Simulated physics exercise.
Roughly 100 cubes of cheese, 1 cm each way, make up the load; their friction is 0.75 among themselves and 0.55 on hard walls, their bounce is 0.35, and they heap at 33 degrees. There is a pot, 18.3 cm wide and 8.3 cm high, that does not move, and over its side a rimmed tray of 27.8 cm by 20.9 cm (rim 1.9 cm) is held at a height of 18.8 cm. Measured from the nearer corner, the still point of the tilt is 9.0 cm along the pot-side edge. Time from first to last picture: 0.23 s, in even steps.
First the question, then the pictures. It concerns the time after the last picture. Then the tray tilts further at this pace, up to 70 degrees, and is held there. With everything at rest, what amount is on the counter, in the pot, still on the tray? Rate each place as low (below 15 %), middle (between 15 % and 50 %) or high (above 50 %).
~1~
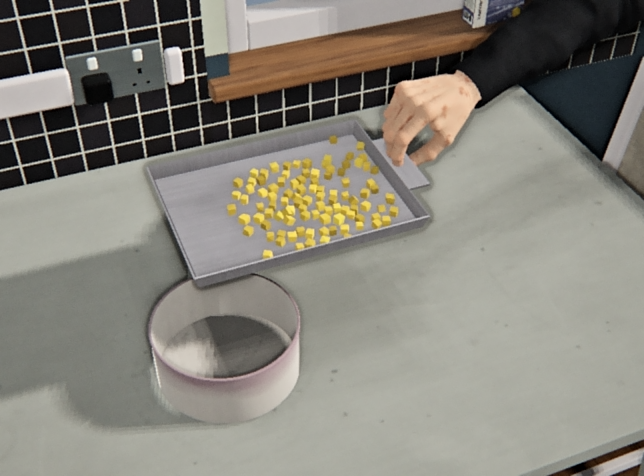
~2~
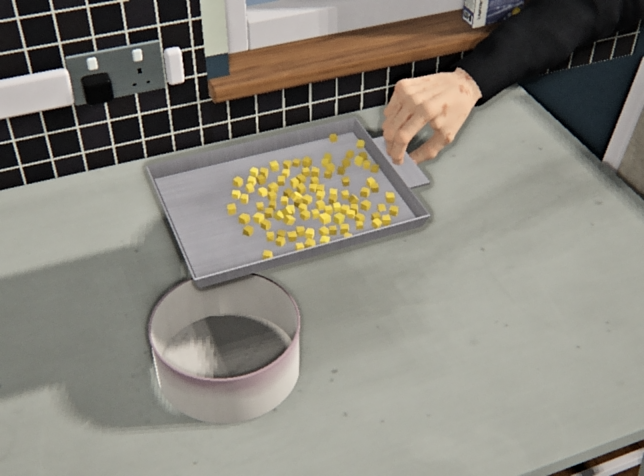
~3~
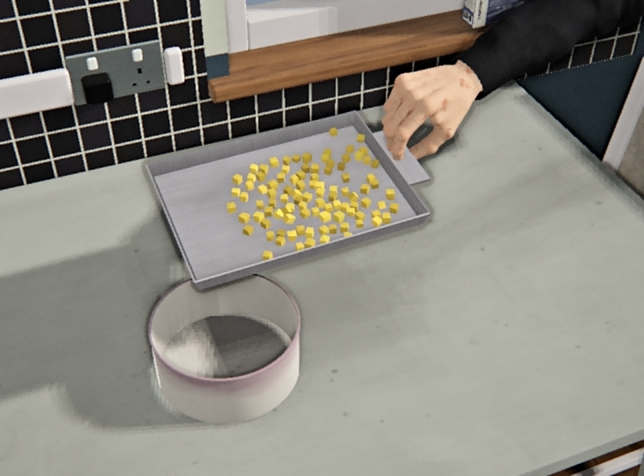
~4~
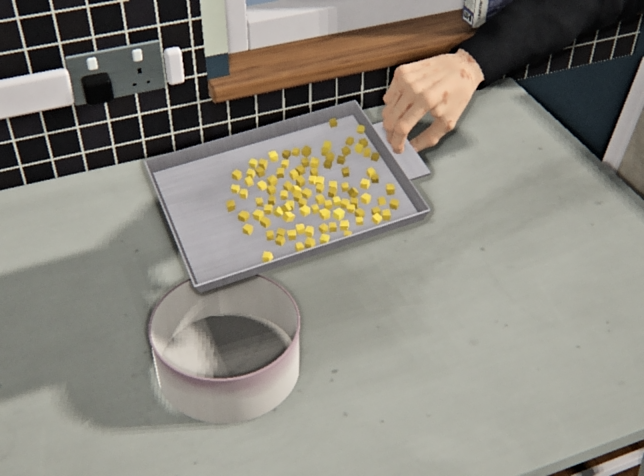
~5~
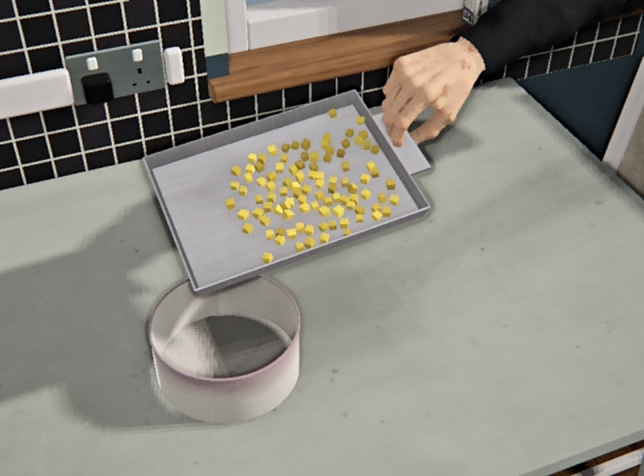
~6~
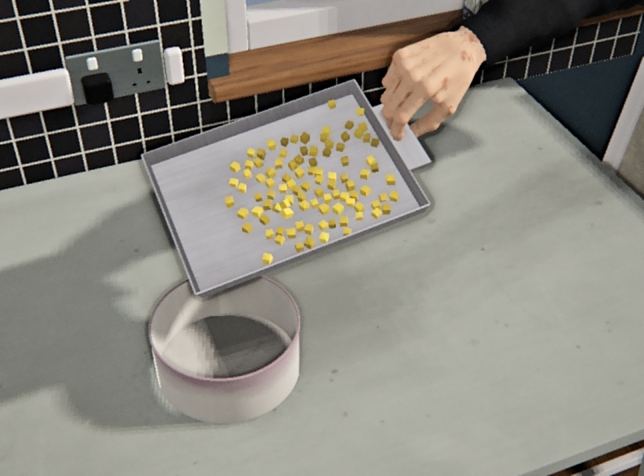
Ratings: Counter low; pot high; left on the tray middle.
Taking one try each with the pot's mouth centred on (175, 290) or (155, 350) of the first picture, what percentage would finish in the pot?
I'd say some 0 per cent for the first and some 40 per cent for the second.
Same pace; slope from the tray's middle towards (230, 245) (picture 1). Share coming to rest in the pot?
Near 40 percent, give or take.
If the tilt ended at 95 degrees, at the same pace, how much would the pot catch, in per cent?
I'd put it at close to 90 per cent.
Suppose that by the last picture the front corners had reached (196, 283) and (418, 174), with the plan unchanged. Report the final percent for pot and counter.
Pot 25, counter 55.
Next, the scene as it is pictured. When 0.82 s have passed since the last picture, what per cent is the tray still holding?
Value: About 40%.
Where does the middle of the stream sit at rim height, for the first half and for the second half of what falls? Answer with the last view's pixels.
(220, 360) first, (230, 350) later, roughly.
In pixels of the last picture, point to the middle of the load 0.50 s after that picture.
At that moment the load's centre is around (267, 256).
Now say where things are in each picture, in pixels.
In the first picture, tray tilt 0 degrees, front corners at (198, 274) and (423, 214); middle of the pieces at (307, 201); pot at (225, 322).
In the second picture, tray tilt 1 degrees, front corners at (198, 275) and (423, 213); middle of the pieces at (307, 200).
In the third picture, tray tilt 3 degrees, front corners at (198, 277) and (424, 211), lowest corner left front; middle of the pieces at (307, 198).
In the fourth picture, tray tilt 7 degrees, front corners at (198, 281) and (424, 208), lowest corner left front; middle of the pieces at (307, 194).
In the fifth picture, tray tilt 11 degrees, front corners at (198, 285) and (424, 205), lowest corner left front; middle of the pieces at (306, 190).
In the sixth picture, tray tilt 16 degrees, front corners at (199, 288) and (424, 202), lowest corner left front; middle of the pieces at (306, 187); pot at (225, 322).
Then, 0.30 s after the last picture, tilt 42 degrees; the tray holds 100 %, the pot 0 %.
Then, 0.50 s after the last picture, tilt 60 degrees; the tray holds 100 %, the pot 0 %.
Then, 0.82 s after the last picture, tilt 70 degrees; the tray holds 40 %, the pot 45 %.
In the end, counter 5 %, pot 70 %, tray 25 %.
